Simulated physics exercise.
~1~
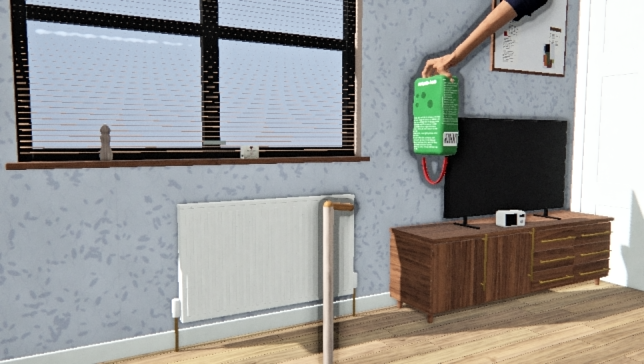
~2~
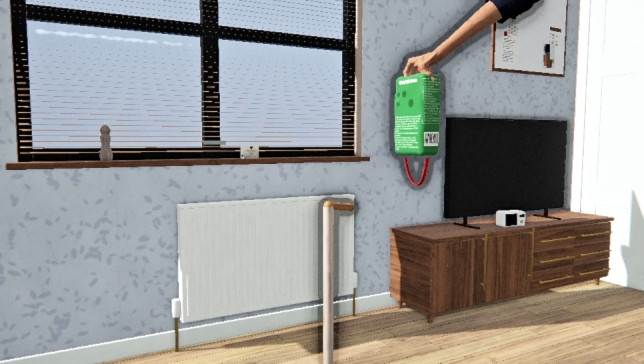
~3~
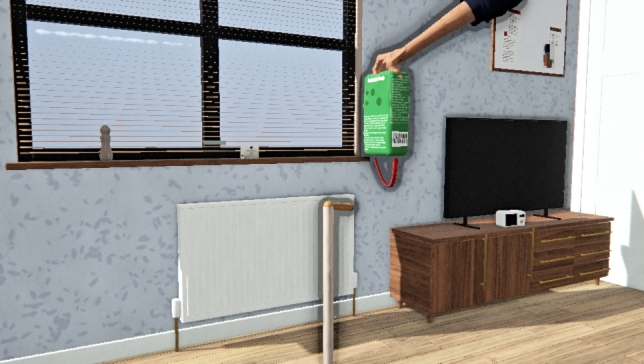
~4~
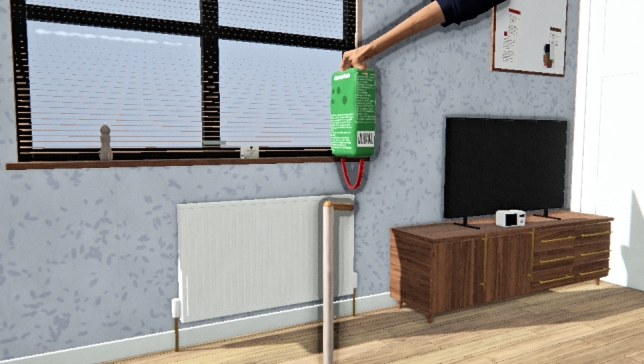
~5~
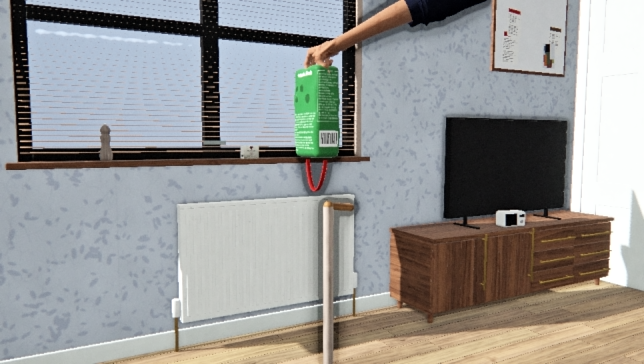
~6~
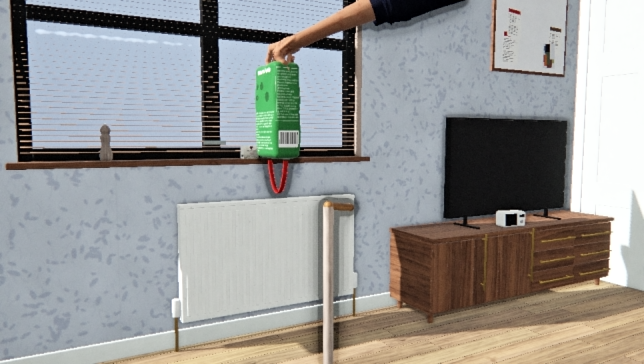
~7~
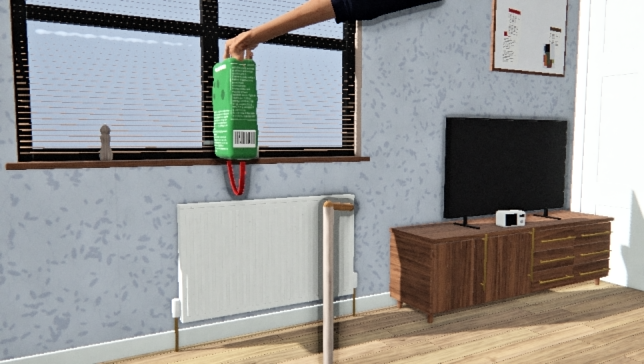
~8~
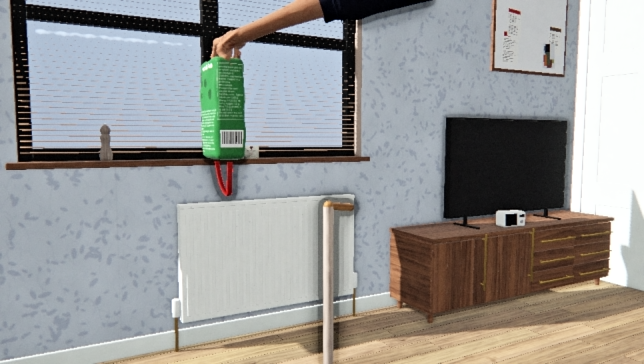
A green sack with a red ribbon loop dangling beneath it hangs upright from a hand reaching in from the upper right of a room, seen from a still, front-on view. Behind are a blinded window, a white radiator on patterned grey-blue wallpaper, and a black television on a brown wooden cabinet at right. A pale post with a brownish hook at its top stands before the radiator. The hand carries the sack steadily left, toward the post, then over it, the loop passing just above the hook without catching. It ends left of the post, before the window, still held upright.
